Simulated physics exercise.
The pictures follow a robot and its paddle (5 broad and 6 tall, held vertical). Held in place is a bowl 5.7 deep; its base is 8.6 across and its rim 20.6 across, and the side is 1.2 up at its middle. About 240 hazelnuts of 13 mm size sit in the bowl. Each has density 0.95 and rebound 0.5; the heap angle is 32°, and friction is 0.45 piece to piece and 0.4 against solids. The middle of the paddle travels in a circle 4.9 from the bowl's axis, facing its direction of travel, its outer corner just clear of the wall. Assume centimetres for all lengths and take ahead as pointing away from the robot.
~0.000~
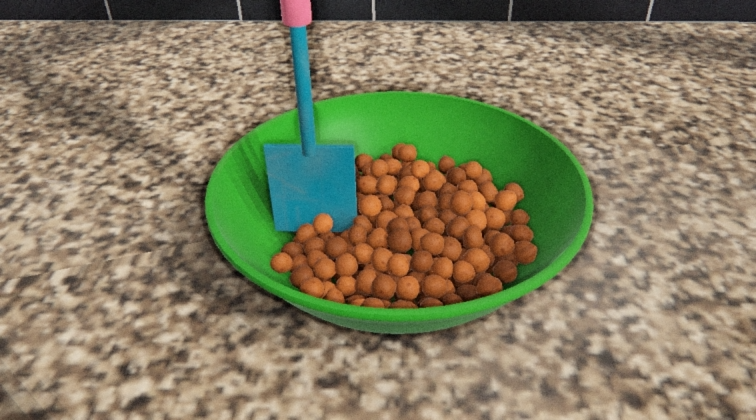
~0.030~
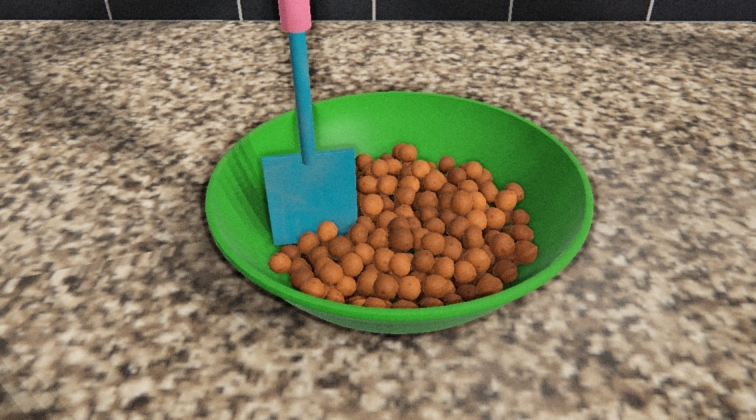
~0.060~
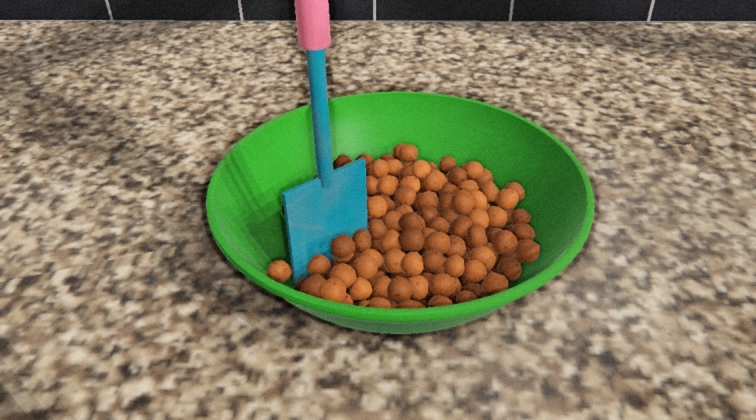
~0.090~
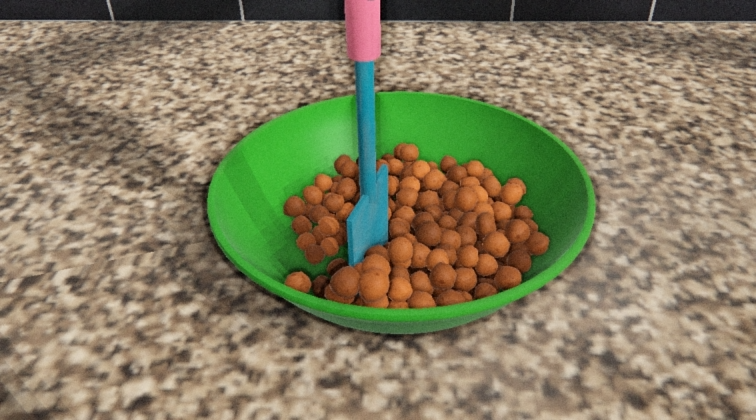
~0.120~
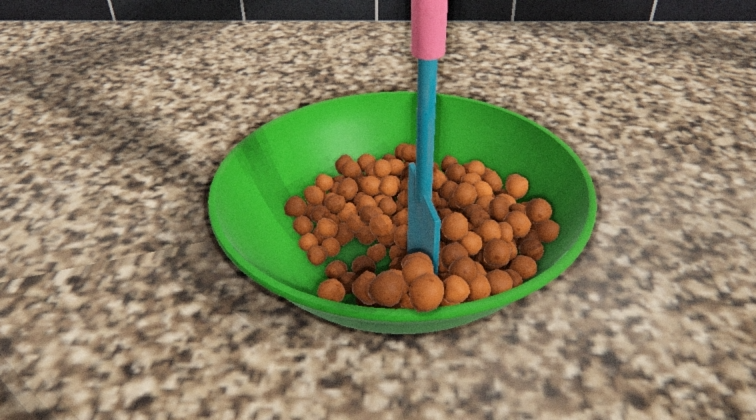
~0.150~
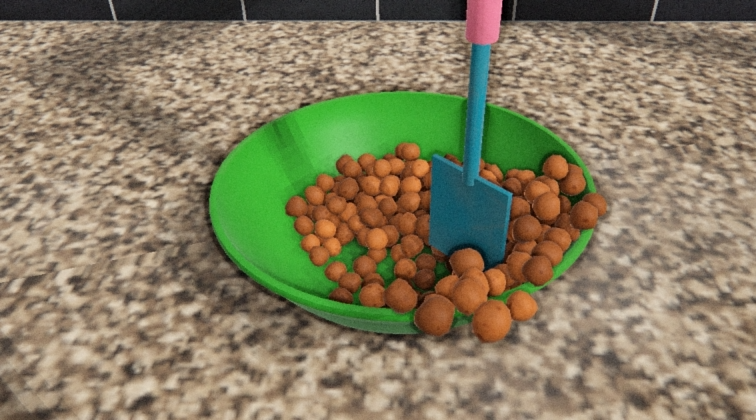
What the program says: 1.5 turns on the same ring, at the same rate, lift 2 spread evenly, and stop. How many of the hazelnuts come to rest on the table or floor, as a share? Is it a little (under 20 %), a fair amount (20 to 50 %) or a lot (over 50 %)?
A fair amount, 20 to 50 %.
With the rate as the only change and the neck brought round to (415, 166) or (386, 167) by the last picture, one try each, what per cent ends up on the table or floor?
Around 25 and 15 percent, in that order.
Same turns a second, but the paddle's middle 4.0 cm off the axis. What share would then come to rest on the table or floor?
Then some 35 percent.
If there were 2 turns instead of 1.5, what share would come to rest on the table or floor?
It would be around 45 per cent.
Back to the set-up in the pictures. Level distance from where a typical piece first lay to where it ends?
Near 10 cm.
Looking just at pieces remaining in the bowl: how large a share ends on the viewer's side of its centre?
Close to 50 in a hundred.
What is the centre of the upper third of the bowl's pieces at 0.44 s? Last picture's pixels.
It is centred roughly at (329, 246).
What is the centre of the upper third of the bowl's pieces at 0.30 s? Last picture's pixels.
Centre of upper third: Approx. (352, 137) px.
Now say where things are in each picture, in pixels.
Paddle neck at (306, 122), 0° round; upper third of the load around (409, 212), from x 280 to 525, top at y 155; 245 in the bowl, in the first picture.
Paddle neck at (306, 129), 12° round; upper third of the load around (406, 218), from x 280 to 525, top at y 155, in the second picture.
Paddle neck at (323, 150), 42° round; upper third of the load around (410, 226), from x 280 to 530, top at y 155, in the third picture.
Paddle neck at (367, 165), 73° round; upper third of the load around (423, 240), from x 295 to 535, top at y 150; 244 in the bowl, 1 in flight or on the tool, in the fourth picture.
Paddle neck at (424, 164), 104° round; upper third of the load around (457, 243), from x 295 to 545, top at y 155; 239 in the bowl, 6 in flight or on the tool, in the fifth picture.
Paddle neck at (473, 148), 136° round; upper third of the load around (506, 217), from x 295 to 595, top at y 150; 235 in the bowl, 10 in flight or on the tool, in the sixth picture.
By 0.30 s, 289° round, highest piece 14 above the table; 180 in the bowl, 18 on the table or floor, 47 in flight or on the tool.
By 0.44 s, 82° round, highest piece 12 above the table; 156 in the bowl, 76 on the table or floor, 13 in flight or on the tool.
By 0.72 s, 180° round, highest piece 4 above the table; 153 in the bowl, 92 on the table or floor.
By 1.42 s, 180° round, highest piece 4 above the table; 153 in the bowl, 92 on the table or floor.
Final count, 153 in the bowl, 92 on the table or floor. That is 38 % on the table or floor.
